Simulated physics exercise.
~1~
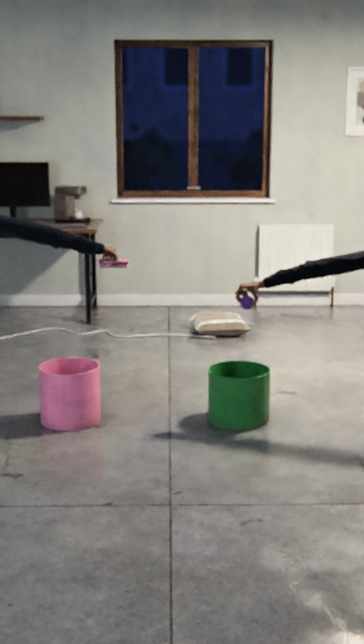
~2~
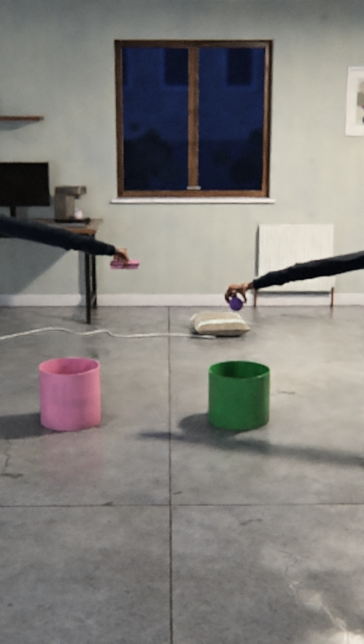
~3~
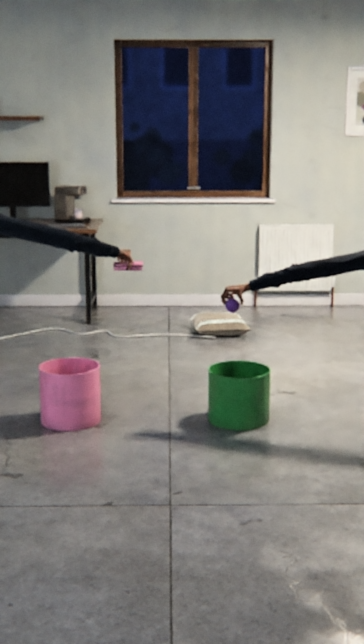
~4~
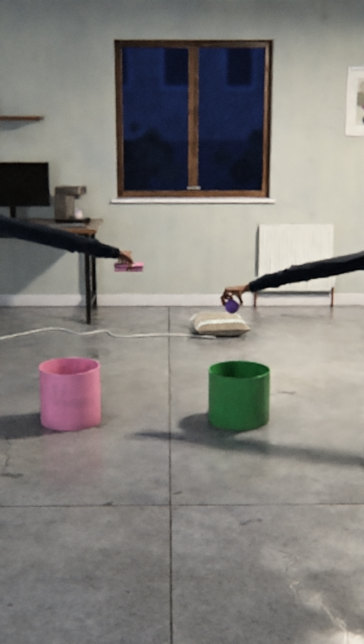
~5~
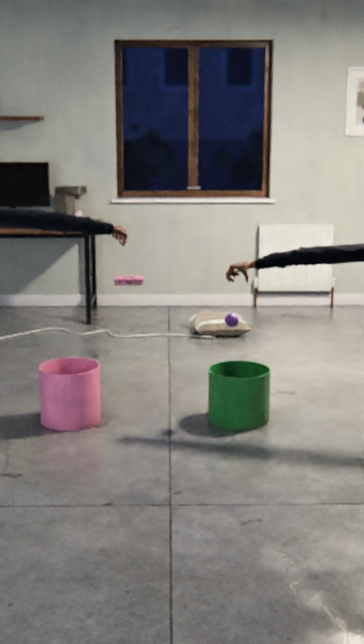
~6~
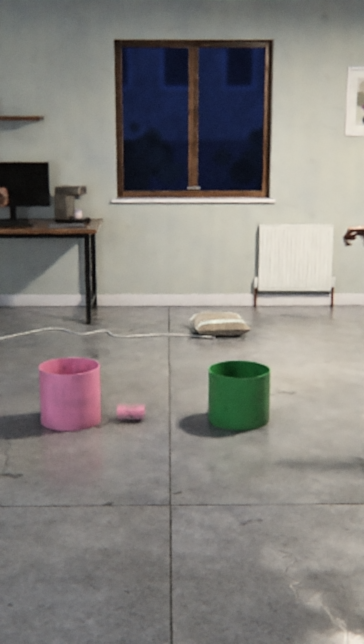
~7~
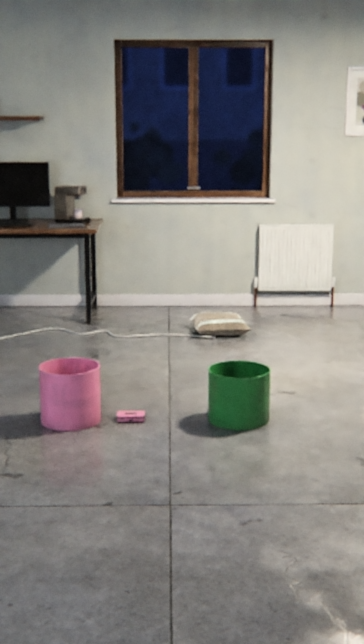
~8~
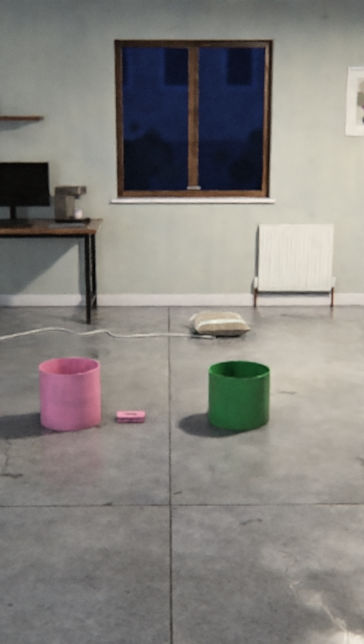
Two dark-sleeved arms reach in from the left and right sides of a grey room, seen from a still, front-on view, with a dark window on the back wall. The left hand holds a pink case and the right hand a small purple onion, above a pink bucket on the left and a green one on the right. The hands shift slightly inward, pause, then let go and draw back as both things drop. The pink case lands on the floor just right of the pink bucket and stays there, while the onion ends up out of sight, caught in the green bucket.
